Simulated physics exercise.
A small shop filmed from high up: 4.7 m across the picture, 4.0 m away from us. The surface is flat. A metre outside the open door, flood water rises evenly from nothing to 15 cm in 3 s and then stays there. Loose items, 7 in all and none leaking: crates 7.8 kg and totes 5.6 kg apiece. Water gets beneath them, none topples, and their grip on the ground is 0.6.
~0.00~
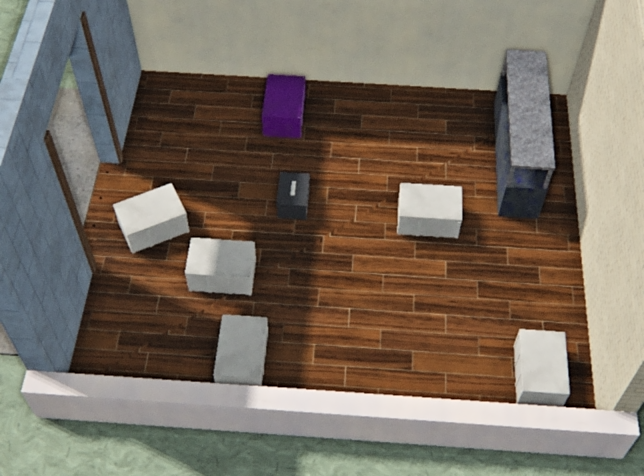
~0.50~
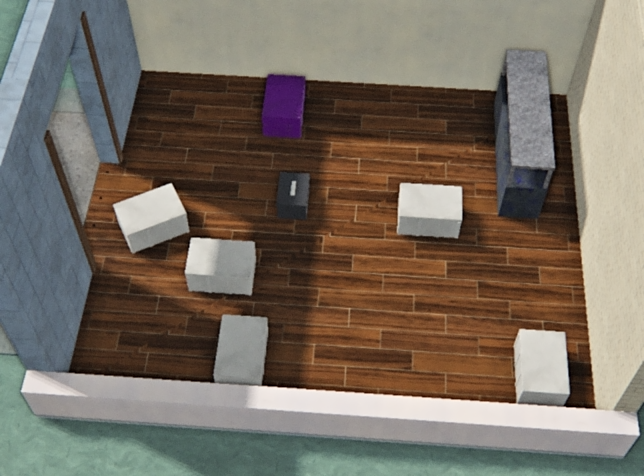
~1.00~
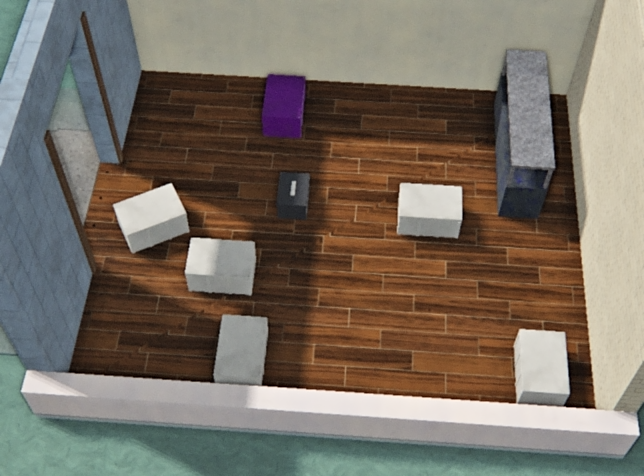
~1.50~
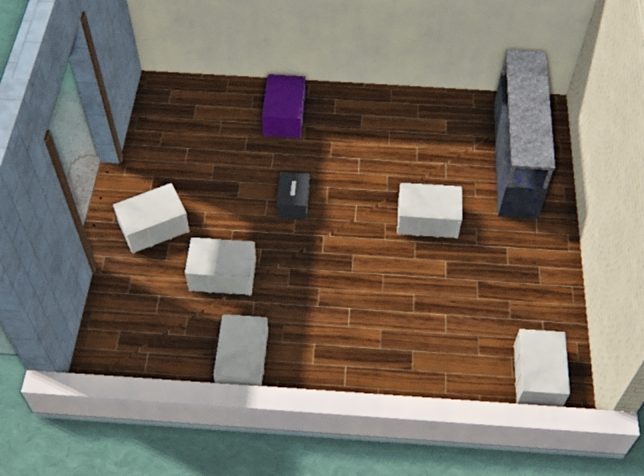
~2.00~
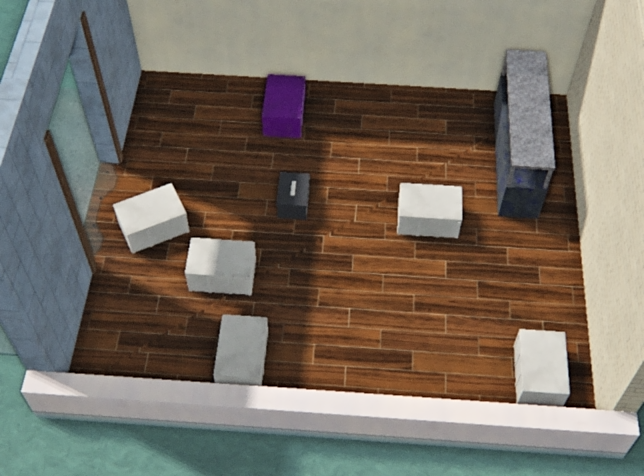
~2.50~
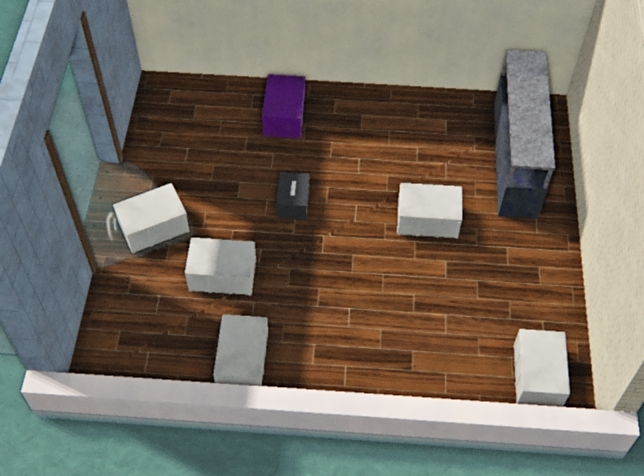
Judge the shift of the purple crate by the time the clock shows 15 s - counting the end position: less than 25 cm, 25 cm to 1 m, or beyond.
The purple crate travels far.
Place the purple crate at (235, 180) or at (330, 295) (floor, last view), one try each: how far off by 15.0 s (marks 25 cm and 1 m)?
In that order: It gets carried off; it gets carried off.
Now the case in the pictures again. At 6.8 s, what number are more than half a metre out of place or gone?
By then 5.
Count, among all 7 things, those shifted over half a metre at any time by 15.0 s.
I count 6.
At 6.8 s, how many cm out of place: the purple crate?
Roughly 60 cm by then.
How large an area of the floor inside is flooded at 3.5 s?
About 2.5 m2.
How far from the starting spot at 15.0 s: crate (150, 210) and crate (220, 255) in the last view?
In turn: 400 cm, 250 cm.
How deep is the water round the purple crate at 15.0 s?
About 10 cm.
After 3.5 s the purple crate is near (284, 96), 0.0 m from its start, aground; 0 afloat.
After 6.8 s the purple crate is near (335, 83), 0.6 m from its start, afloat; 1 afloat.
After 11.0 s the purple crate is near (423, 85), 1.5 m from its start, afloat; 7 afloat.
After 15.0 s the purple crate is near (412, 87), 1.3 m from its start, afloat; 7 afloat.
